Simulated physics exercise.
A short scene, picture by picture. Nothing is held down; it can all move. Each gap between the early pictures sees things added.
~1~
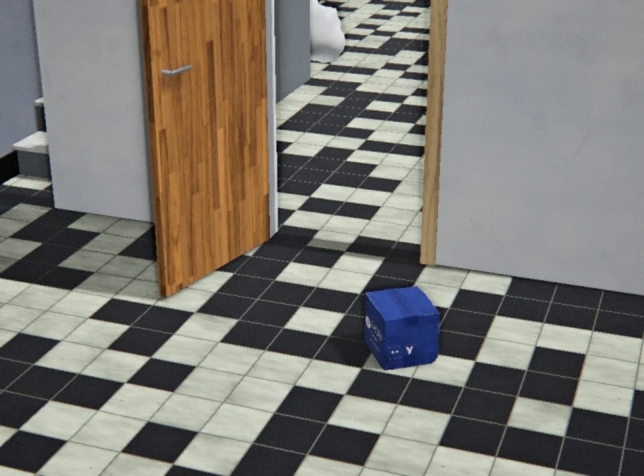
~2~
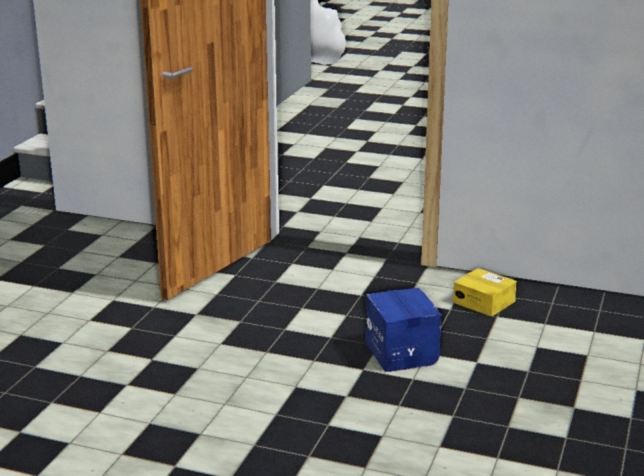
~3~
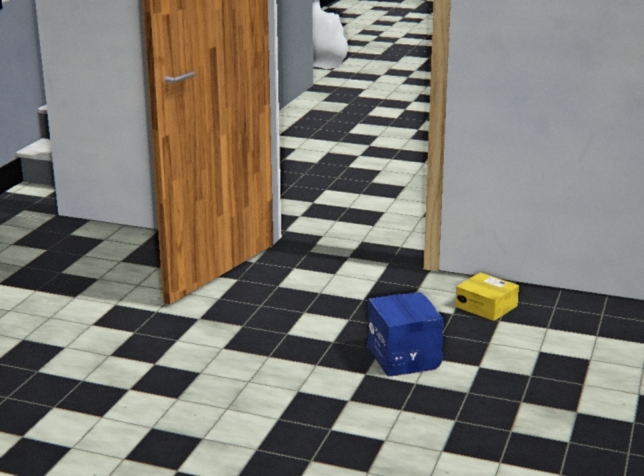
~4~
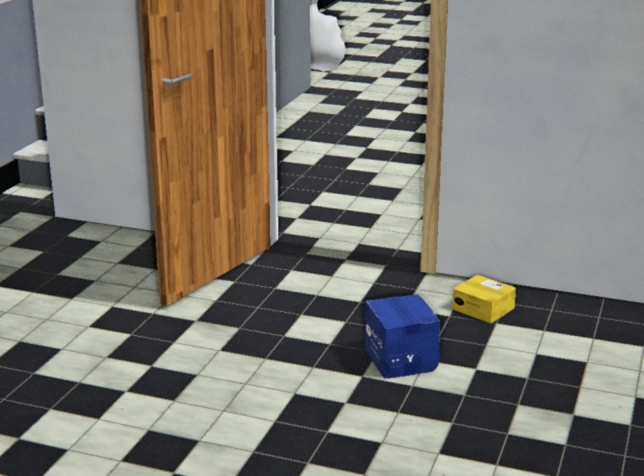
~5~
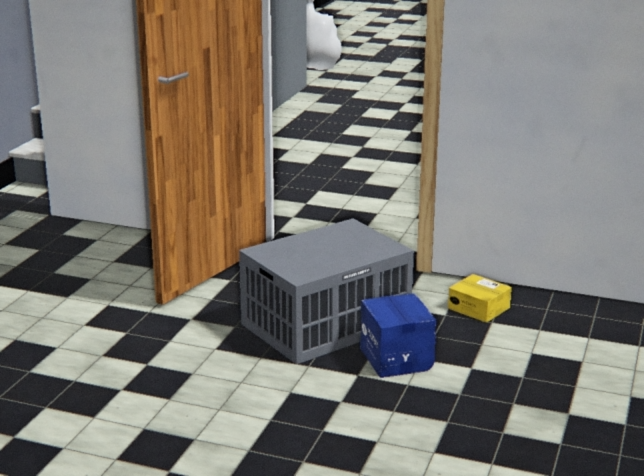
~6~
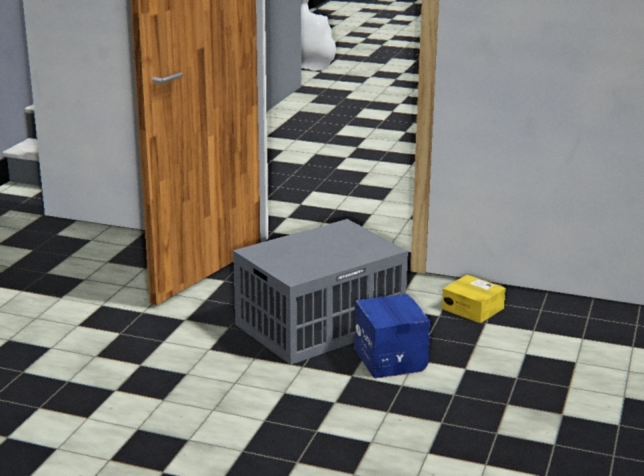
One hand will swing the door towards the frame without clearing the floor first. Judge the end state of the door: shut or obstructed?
The door is left open.
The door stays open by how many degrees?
Near 75° open.
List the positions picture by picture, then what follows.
Door wide open and still, in the first frame.
Door wide open and still; yellow parcel (485, 292); blue box (402, 329), in the second frame.
Door wide open and still; yellow parcel (487, 296); blue box (405, 334), in the third frame.
Door wide open and still; yellow parcel (484, 299); blue box (402, 336), in the fourth frame.
Door wide open and still; yellow parcel (480, 298); blue box (397, 335), in the fifth frame.
Door wide open and still; grey chest (320, 288); yellow parcel (474, 299), in the sixth frame.
Then, 0.60 s on from there, door at 90°.
Then, 0.80 s on from there, door at 81°.
In the end, door at 73°; all 3 unmoved. At the end, from the last picture's camera, grey chest near (322, 289).
